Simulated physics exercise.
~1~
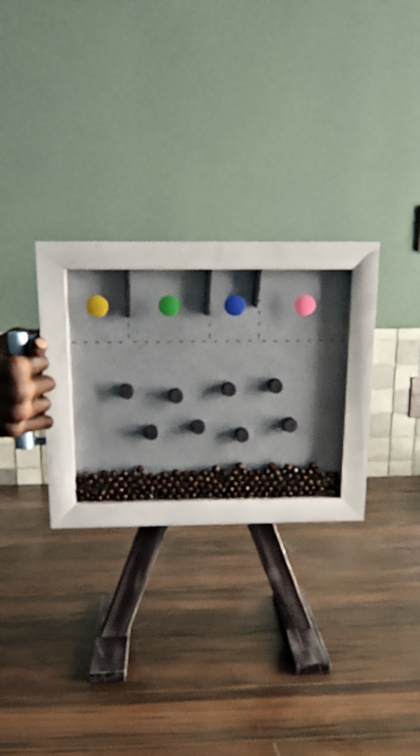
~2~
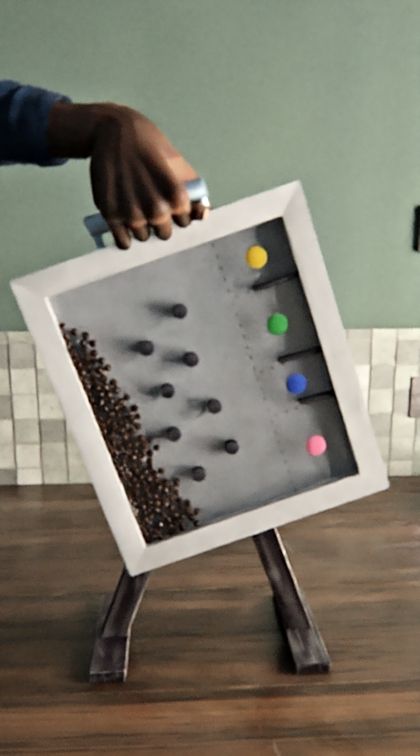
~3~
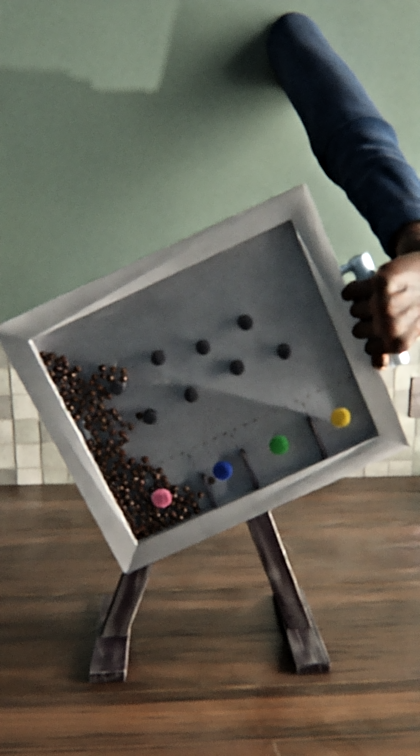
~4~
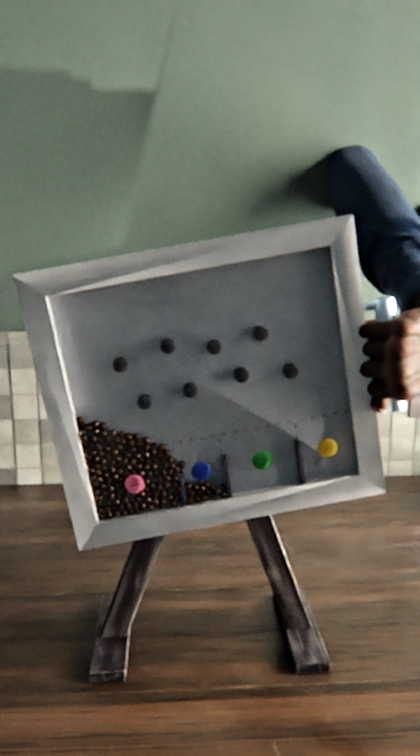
A hand turns the framed box clockwise until dark beads pile mostly around the pink sticker.
